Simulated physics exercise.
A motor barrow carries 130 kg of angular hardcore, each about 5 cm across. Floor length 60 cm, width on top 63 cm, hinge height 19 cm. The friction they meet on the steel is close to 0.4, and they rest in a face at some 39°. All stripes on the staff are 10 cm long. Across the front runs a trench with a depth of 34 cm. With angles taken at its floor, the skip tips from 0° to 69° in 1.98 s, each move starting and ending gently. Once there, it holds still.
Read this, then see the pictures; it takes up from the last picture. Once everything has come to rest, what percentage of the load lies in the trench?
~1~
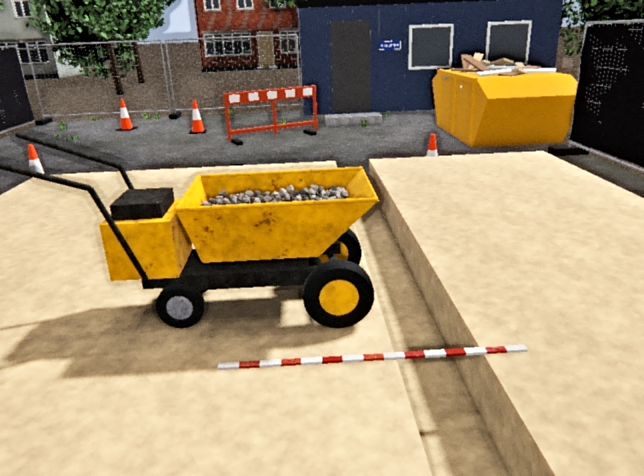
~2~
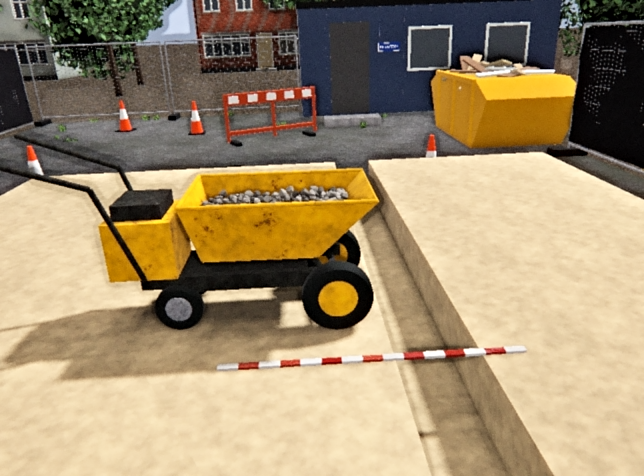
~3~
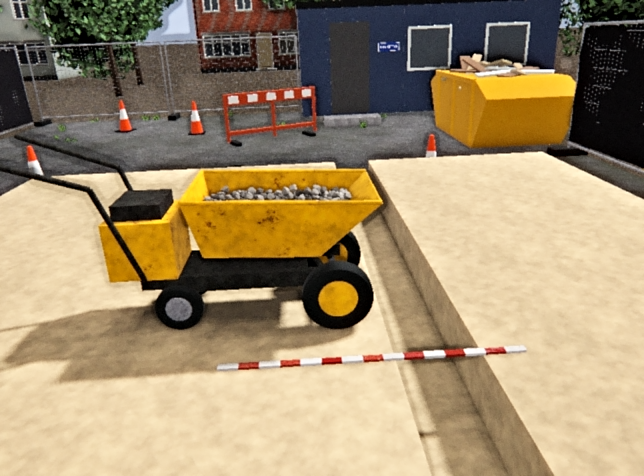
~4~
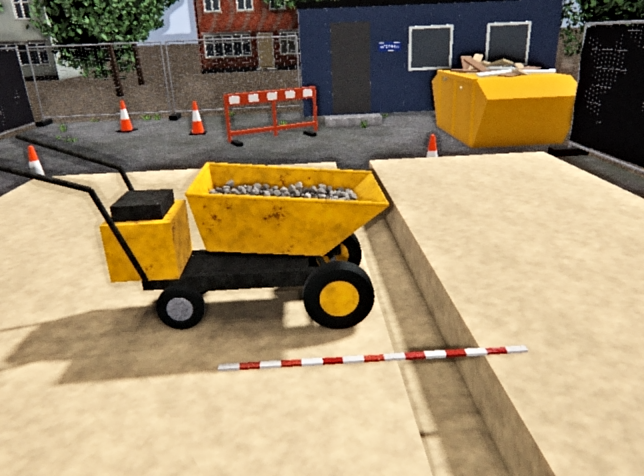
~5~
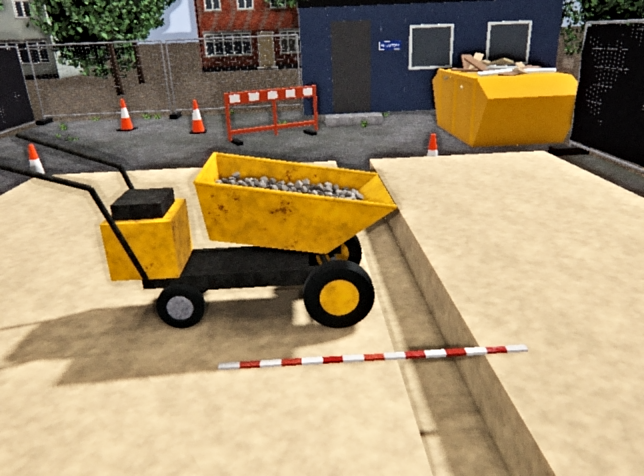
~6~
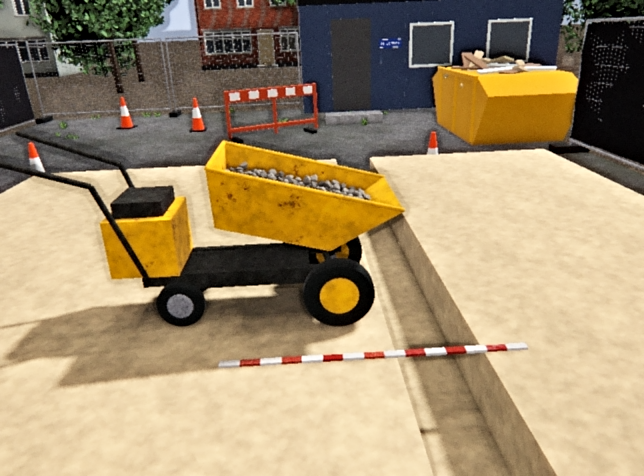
56 %.
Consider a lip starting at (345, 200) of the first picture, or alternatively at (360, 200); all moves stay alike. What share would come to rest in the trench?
I'd expect some 90 per cent, then some 75.
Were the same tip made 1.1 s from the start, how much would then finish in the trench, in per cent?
It'd be some 50 per cent.
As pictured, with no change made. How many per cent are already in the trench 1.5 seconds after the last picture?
Close to 10 per cent has got there by then.
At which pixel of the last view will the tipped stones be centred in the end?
Middle at around (444, 319), I'd say.
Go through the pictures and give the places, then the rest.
Lip at (378, 200), floor tilted 0°, highest stones at (283, 194), in the first frame.
Lip at (378, 201), floor tilted 1°, highest stones at (272, 196), in the second frame.
The skip is at 3°, its lip at (382, 202); the top of the load is at (263, 194), in the third frame.
The skip is at 6°, its lip at (389, 205); the top of the load is at (261, 190), in the fourth frame.
The skip is at 10°, its lip at (396, 207); the top of the load is at (240, 183), in the fifth frame.
Lip at (404, 210), floor tilted 15°, highest stones at (244, 174), in the sixth frame.
Then, 0.9 s after the last picture the floor is at 58°, 100 % in the skip; the foremost stones are at (428, 247).
Then, 1.5 s after the last picture the floor is at 69°, 64 % in the skip, 10 % in the trench, 26 % past the trench; the foremost stones are at (503, 283).
Then, 1.8 s after the last picture the floor is at 69°, 31 % in the skip, 23 % in the trench, 46 % past the trench; the foremost stones are at (544, 286).
Then, 3.8 s after the last picture the floor is at 69°, 0 % in the skip, 56 % in the trench, 44 % past the trench; the foremost stones are at (562, 298).
